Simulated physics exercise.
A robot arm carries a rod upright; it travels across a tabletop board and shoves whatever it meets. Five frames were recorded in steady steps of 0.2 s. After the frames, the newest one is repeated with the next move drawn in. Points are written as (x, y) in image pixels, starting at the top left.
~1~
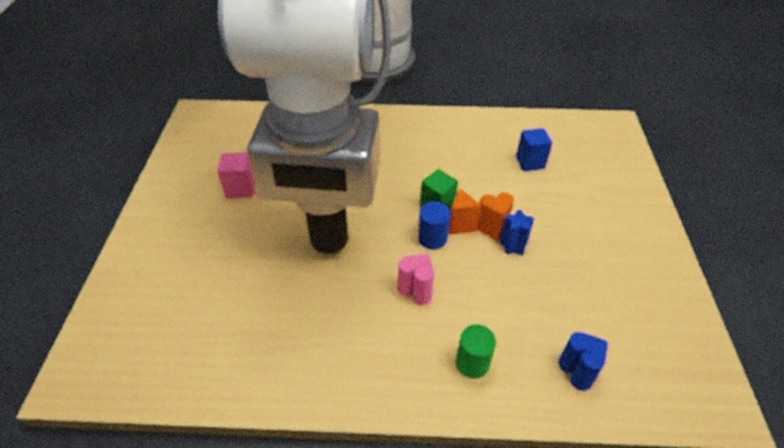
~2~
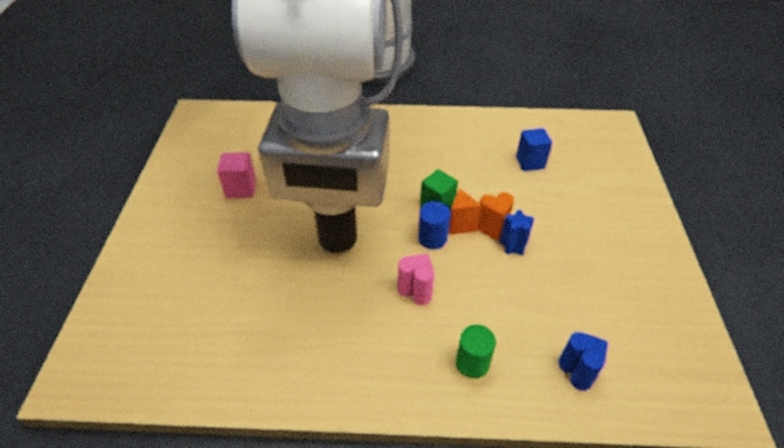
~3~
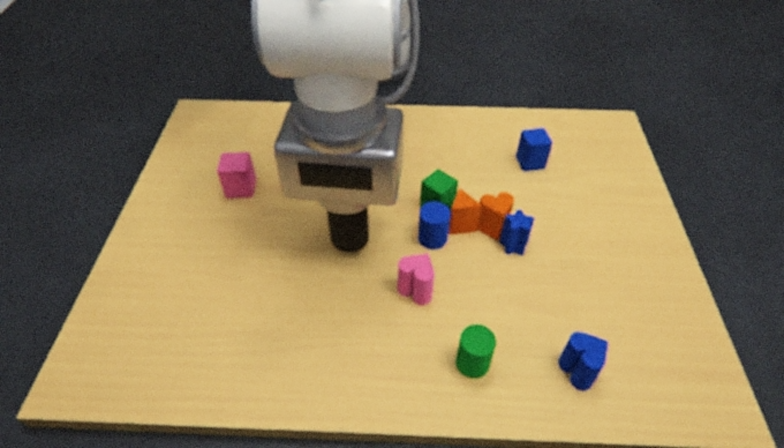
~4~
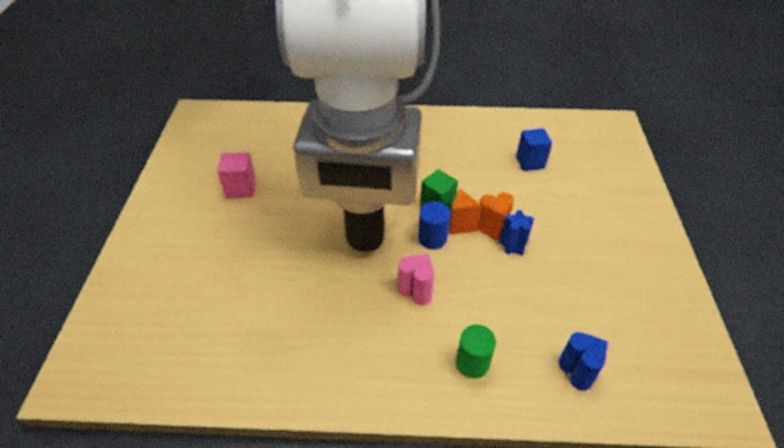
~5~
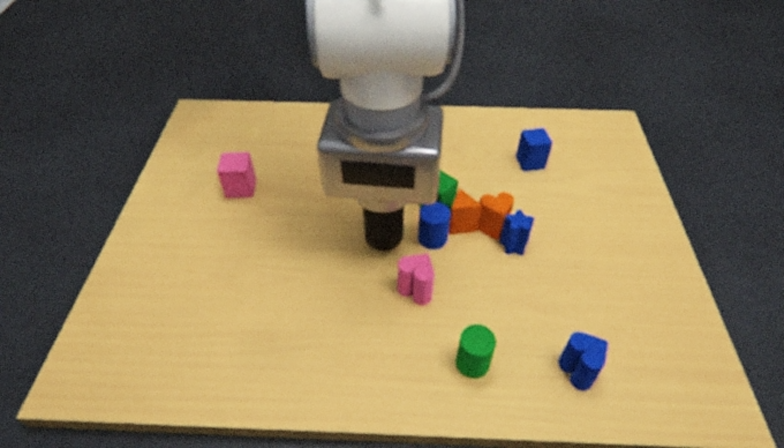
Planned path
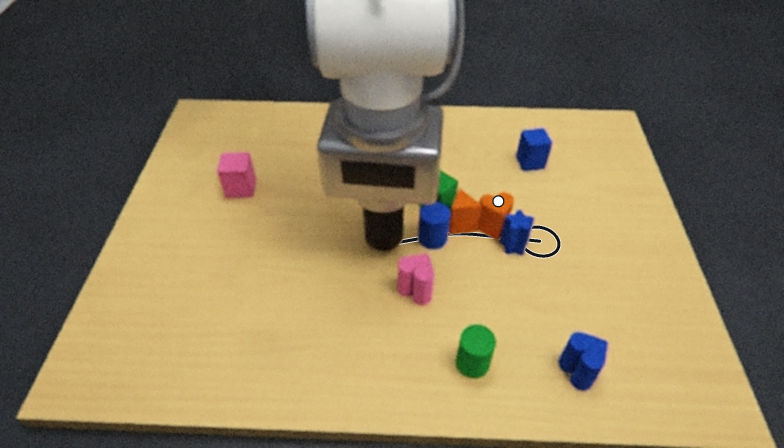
On a wooden tabletop, a robot arm with a black rod sliding right toward a blue cylinder among colourful blocks, which stay still.
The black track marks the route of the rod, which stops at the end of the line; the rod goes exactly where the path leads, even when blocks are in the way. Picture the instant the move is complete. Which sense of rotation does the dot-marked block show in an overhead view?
It goes anticlockwise.
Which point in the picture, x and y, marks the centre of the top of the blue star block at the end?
I expect it at (605, 248).
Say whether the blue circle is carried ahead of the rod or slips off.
The block stays ahead.
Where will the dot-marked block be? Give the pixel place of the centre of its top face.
Just about (534, 190).
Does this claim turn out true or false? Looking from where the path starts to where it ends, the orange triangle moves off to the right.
False
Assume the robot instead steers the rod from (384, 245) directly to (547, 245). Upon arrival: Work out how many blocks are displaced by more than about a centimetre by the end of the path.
The way I see it, the answer is three or more.
The line goes from (384, 245) via (461, 234), ending at (540, 241); the dot is on the orange heart.
The first path, step by step. One third of the way, rod at (436, 228); blue circle at (473, 214); orange triangle at (485, 198), turned 95° anticlockwise; orange heart at (508, 196), turned 35° clockwise.
Two thirds of the way, rod at (490, 228); blue circle at (528, 220); orange triangle at (496, 188), turned 80° anticlockwise; orange heart at (519, 193), turned 55° clockwise; blue star block at (555, 228), turned 35° clockwise.
At the end, rod at (542, 234); blue circle at (582, 231); orange triangle at (498, 188), turned 90° anticlockwise; orange heart at (534, 190), turned 20° anticlockwise; blue star block at (605, 248), turned 65° clockwise.
